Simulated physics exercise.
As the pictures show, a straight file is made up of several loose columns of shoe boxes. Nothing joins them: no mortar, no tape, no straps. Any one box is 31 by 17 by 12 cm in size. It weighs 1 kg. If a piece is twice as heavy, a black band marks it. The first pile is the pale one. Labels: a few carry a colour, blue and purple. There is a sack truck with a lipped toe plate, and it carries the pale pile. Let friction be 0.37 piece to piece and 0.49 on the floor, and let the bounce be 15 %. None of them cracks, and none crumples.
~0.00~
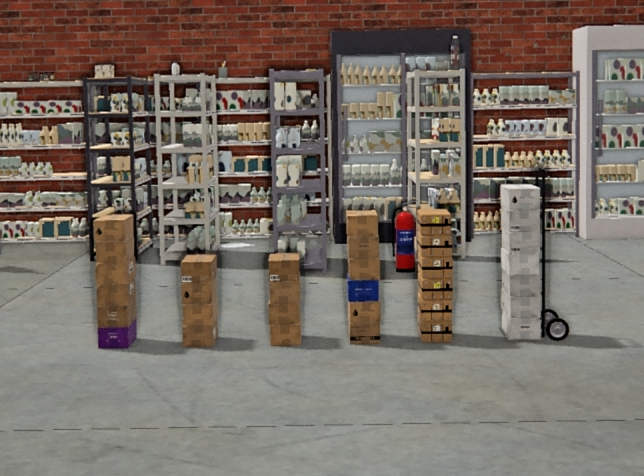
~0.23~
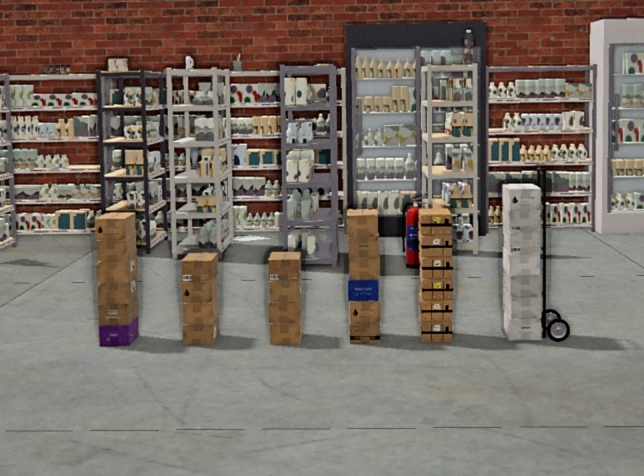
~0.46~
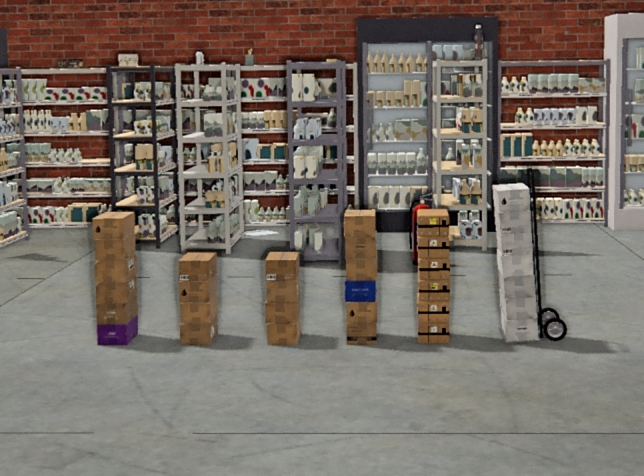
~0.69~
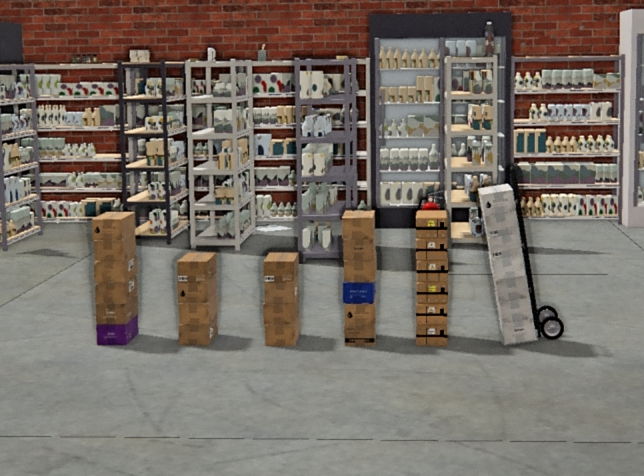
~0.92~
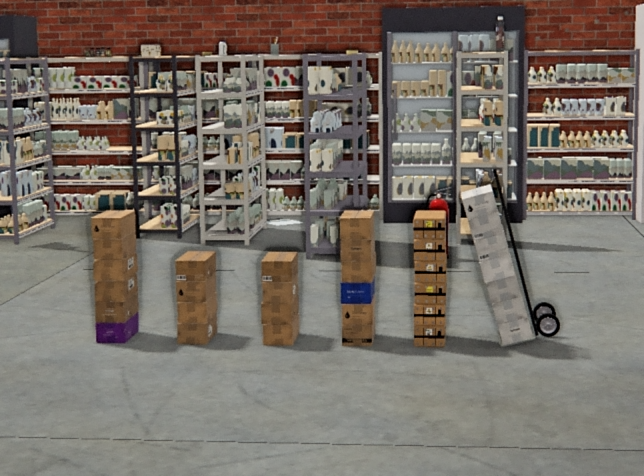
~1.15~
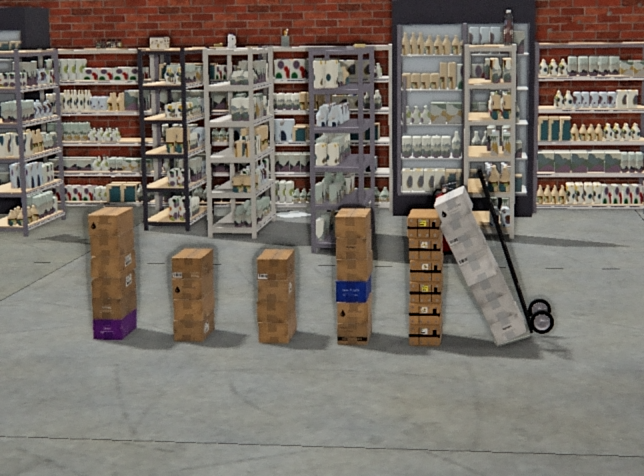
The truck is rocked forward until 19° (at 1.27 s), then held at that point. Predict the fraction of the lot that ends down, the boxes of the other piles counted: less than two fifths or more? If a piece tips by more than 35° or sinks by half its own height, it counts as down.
Less than two fifths.
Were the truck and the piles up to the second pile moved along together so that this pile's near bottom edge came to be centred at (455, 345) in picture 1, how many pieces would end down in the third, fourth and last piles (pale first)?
That would give third 0, fourth 0 and last 0.
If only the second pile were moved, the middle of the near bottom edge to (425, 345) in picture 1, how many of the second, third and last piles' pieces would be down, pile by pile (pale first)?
You'd end with the second pile at 5, the third at 6 and the last at 0 down.
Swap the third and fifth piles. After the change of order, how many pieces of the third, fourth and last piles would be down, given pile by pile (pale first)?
Third 0, fourth 0, last 0.
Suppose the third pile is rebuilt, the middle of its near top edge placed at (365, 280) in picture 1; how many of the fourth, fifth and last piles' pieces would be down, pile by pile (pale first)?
In that case fourth 0, fifth 0, last 0.
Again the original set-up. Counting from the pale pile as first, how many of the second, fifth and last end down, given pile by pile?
Second 0, fifth 0, last 0.
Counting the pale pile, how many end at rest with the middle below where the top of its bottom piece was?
Among the pale pieces, the count is 1.
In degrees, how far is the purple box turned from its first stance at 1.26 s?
Measured against how it began, the tilt is near 0 degrees.
After 1.21 s, 0 of the pale pile down; none of the 26 other boxes down, 1 disturbed.
After 1.44 s, 0 of the pale pile down; none of the 26 other boxes down, 3 disturbed.
At rest (2.3 s), 0 of the pale pile down; none of the 26 other boxes down, 4 disturbed; blue box unmoved; purple box unmoved. That is 0 per cent. As the last picture would show them, middles, blue box near (354, 286), purple box near (115, 323).
